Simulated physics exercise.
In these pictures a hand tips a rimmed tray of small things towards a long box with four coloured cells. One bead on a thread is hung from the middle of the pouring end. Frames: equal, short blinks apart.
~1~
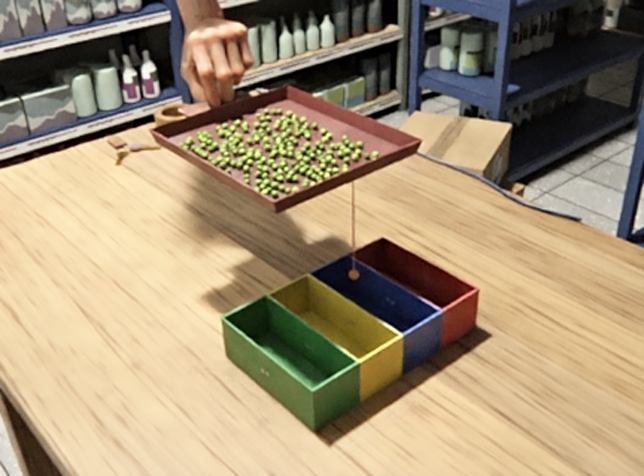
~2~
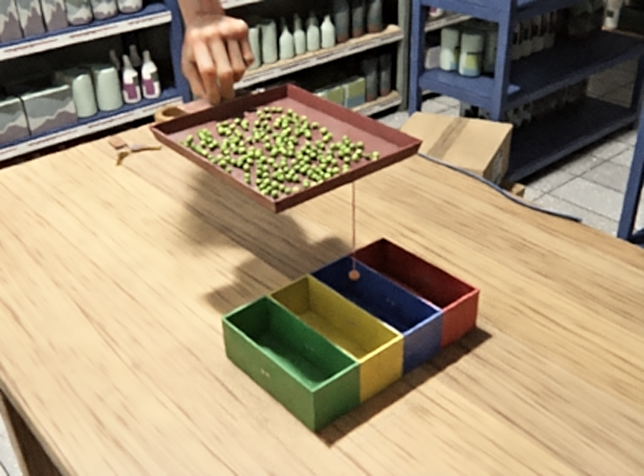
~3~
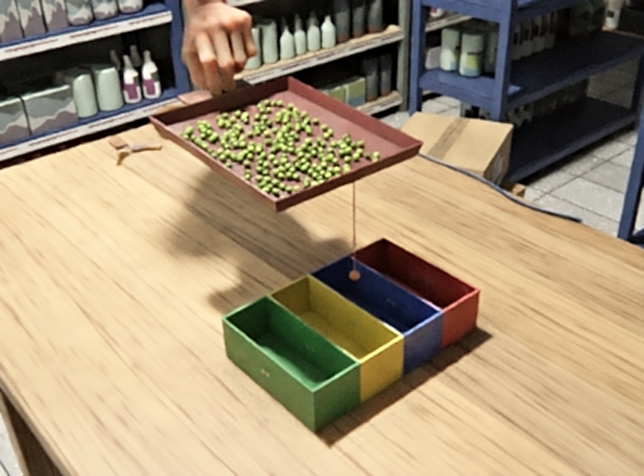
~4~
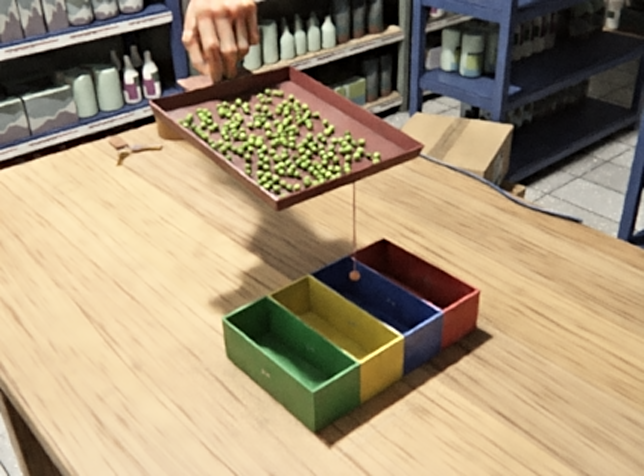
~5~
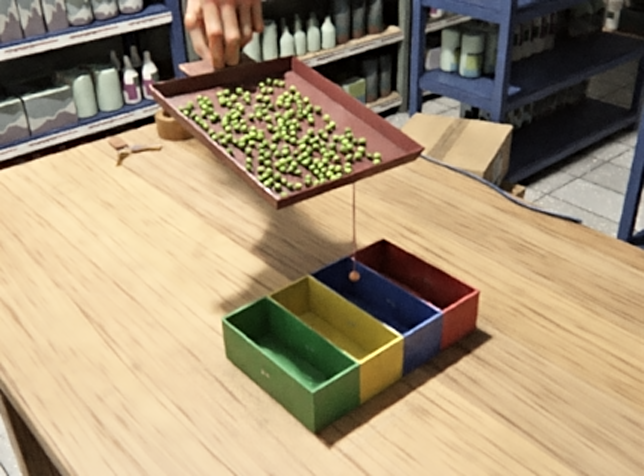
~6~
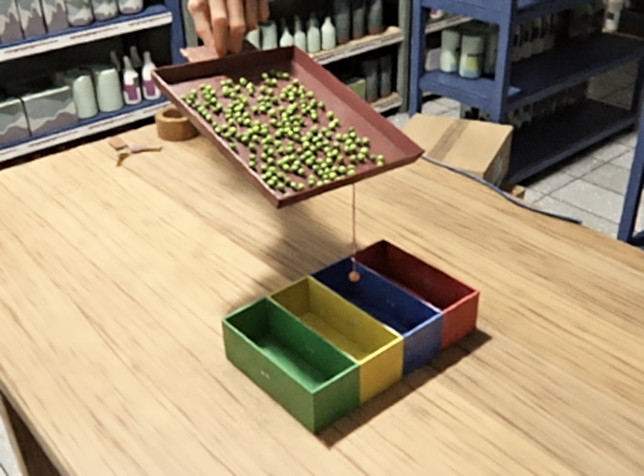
The video shows a hand holding a rimmed, dark red tray of small green dried peas above a box with green, yellow, blue and red cells, then gradually raising the tray's far side while a bead hangs on a thread.
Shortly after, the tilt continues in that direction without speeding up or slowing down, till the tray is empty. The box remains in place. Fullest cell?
Fullest: Red.
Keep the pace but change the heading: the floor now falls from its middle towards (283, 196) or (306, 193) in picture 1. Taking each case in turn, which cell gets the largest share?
Try A: The green cell / try B: The cell in green.
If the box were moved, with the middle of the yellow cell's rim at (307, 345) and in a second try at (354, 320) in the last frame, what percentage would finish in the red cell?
Trial 1 about 30 %, trial 2 about 60 %.
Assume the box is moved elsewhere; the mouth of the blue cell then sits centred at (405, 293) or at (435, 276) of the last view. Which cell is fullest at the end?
You'd see the cell in red win the first time and blue win the second.
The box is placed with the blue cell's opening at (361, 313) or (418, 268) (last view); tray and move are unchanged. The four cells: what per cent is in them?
First try: Around 50 percent; second try: Around 100 percent.
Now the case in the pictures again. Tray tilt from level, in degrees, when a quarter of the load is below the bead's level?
The angle is around 95°.
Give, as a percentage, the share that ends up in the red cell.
That share works out at some 50 %.
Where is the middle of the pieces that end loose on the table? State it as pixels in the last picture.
Those pieces end up centred close to (488, 292).
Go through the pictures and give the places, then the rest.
In the first frame, corners of the pouring end (275, 198) and (416, 139), level; middle of the load (275, 149), dried peas; bead on its thread (354, 275); green cell (336, 393); yellow cell (381, 365); blue cell (422, 339); red cell (459, 315).
In the second frame, corners of the pouring end (276, 198) and (417, 140), level; middle of the load (275, 147).
In the third frame, corners of the pouring end (277, 197) and (418, 142), tipped barely, lowest at the right corner; middle of the load (275, 143).
In the fourth frame, corners of the pouring end (278, 196) and (419, 144), tipped a little, lowest at the right corner; middle of the load (276, 136).
In the fifth frame, corners of the pouring end (279, 195) and (419, 147), tipped a little, lowest at the right corner; middle of the load (277, 130).
In the sixth frame, corners of the pouring end (281, 195) and (420, 149), tipped clearly, lowest at the right corner; middle of the load (281, 125); green cell (336, 395); yellow cell (381, 367); blue cell (422, 341); red cell (460, 318).
Just after the last frame, tray tipped steeply; almost all on the tray; just a few in the red cell; about a tenth falling or outside the box.
A moment on, tray tipped past a quarter turn; about a tenth on the tray; roughly a third in the red cell; about a tenth in the blue cell; just a few in the yellow cell; roughly a third falling or outside the box.
Further on, tray tipped past a quarter turn; roughly half in the red cell; roughly a quarter in the blue cell; just a few in the yellow cell; roughly a quarter falling or outside the box.
When it is over, tray tipped past a quarter turn; roughly half in the red cell; roughly a quarter in the blue cell; just a few in the yellow cell; not one in the green cell; roughly a quarter outside the box.
